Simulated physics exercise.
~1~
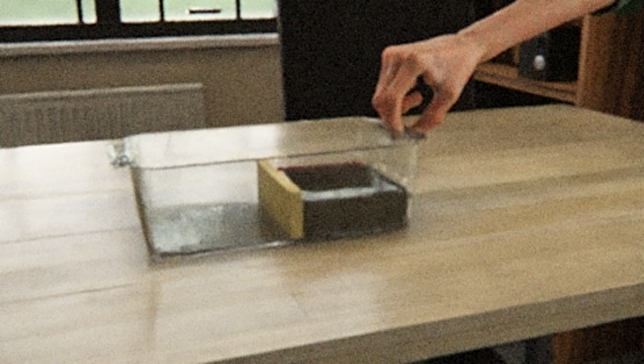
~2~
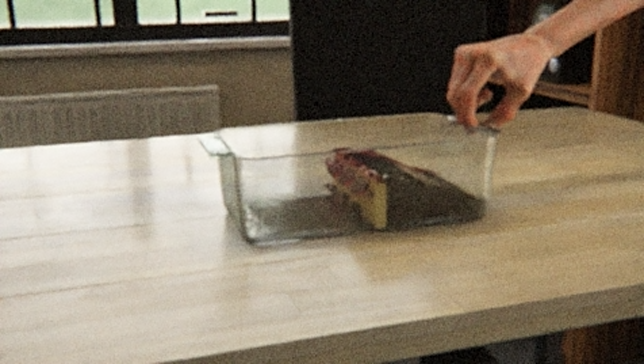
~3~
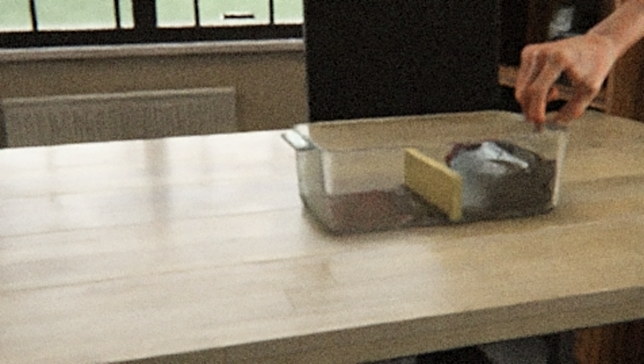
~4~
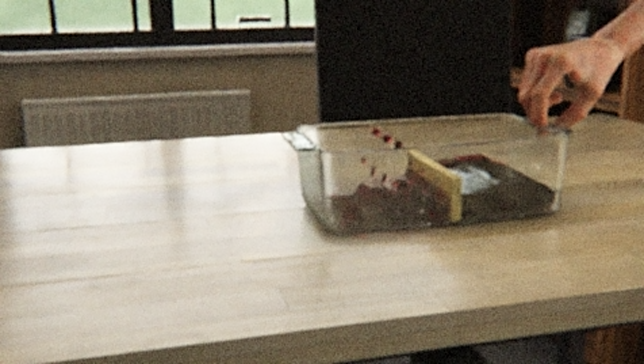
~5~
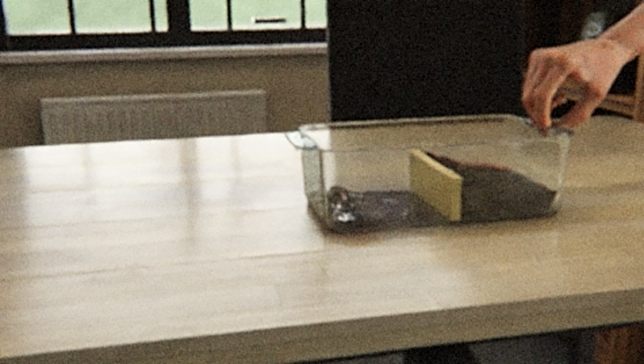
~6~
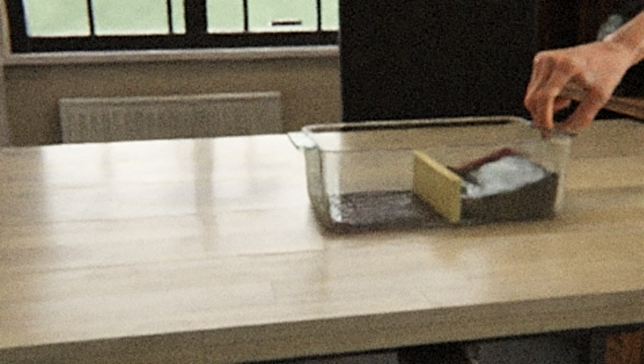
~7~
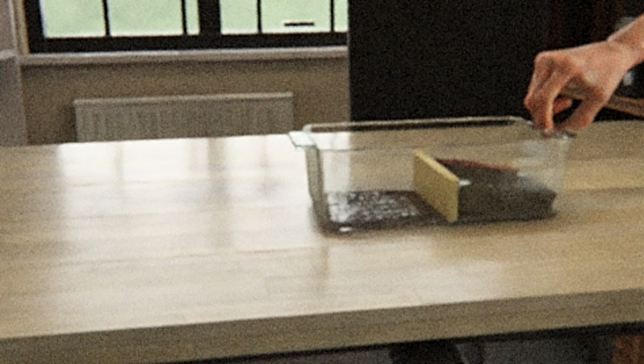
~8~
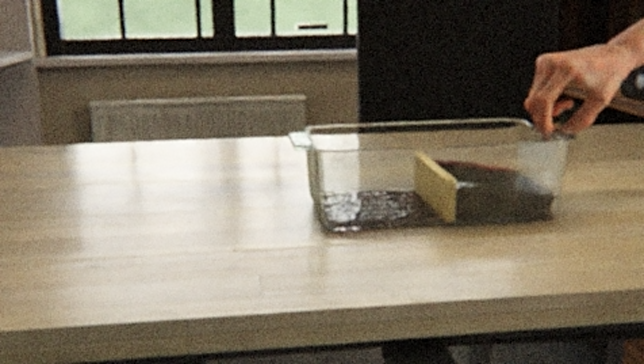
On a wooden table, a hand pulling a clear divided tub right, dark liquid sloshing over the divider and settling on both sides.
